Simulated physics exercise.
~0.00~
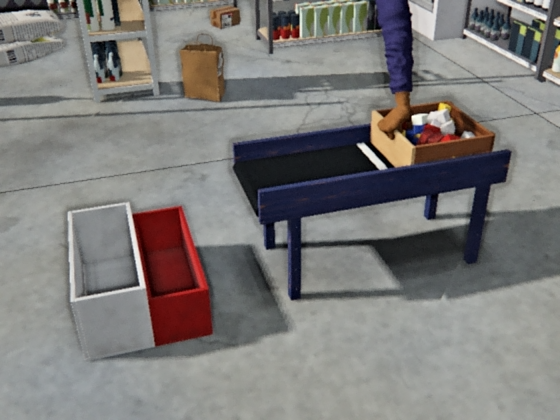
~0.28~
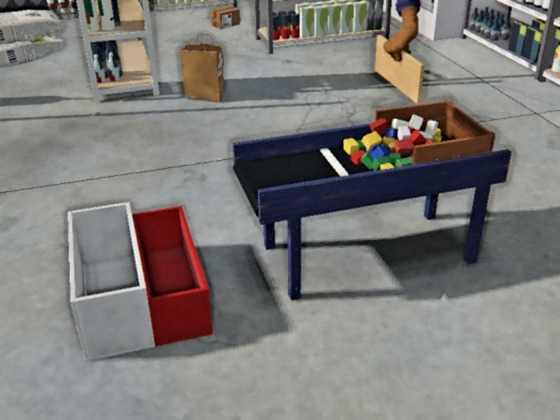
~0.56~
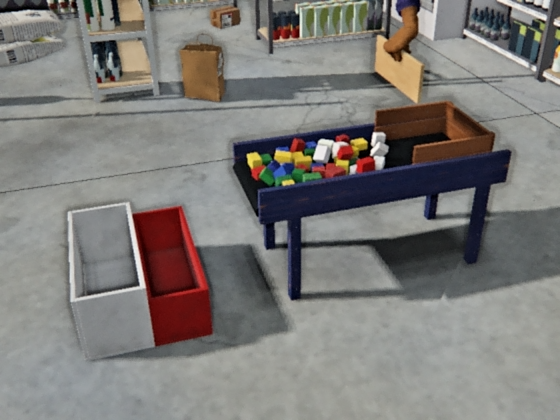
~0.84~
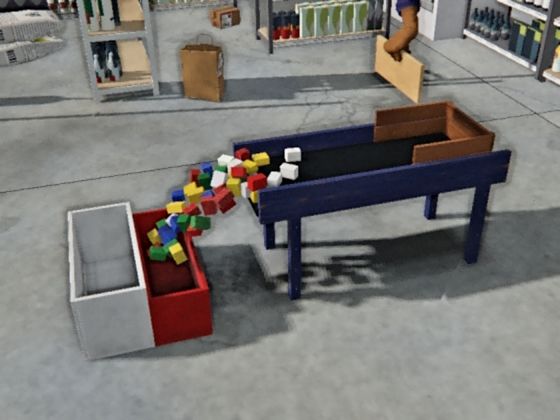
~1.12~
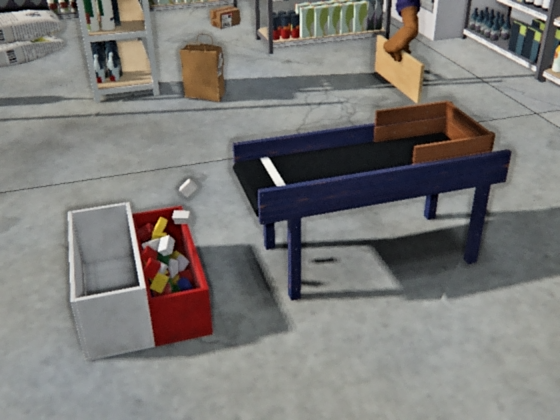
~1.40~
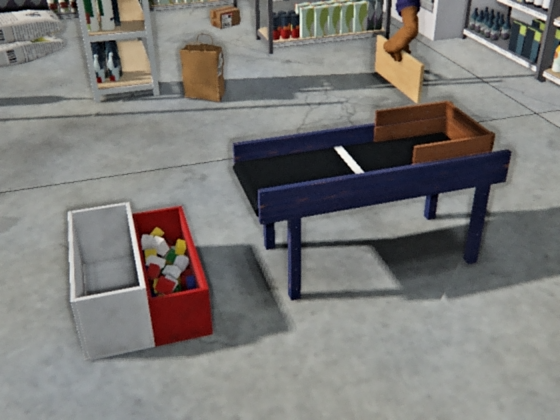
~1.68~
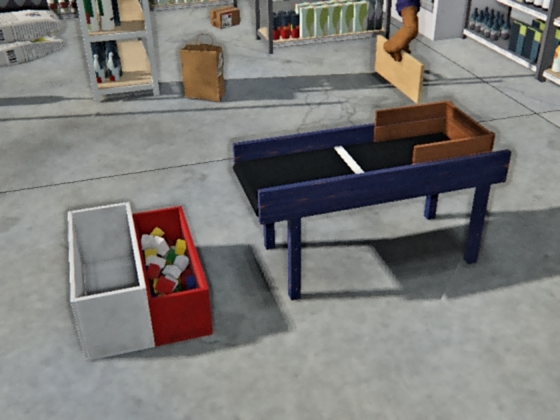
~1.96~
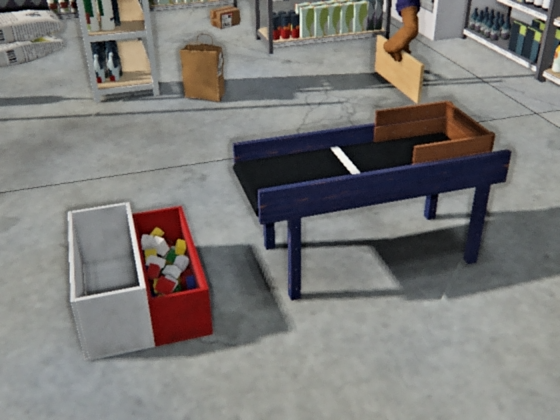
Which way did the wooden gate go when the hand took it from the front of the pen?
The gate moved up, and the hand kept holding it there above the belt.
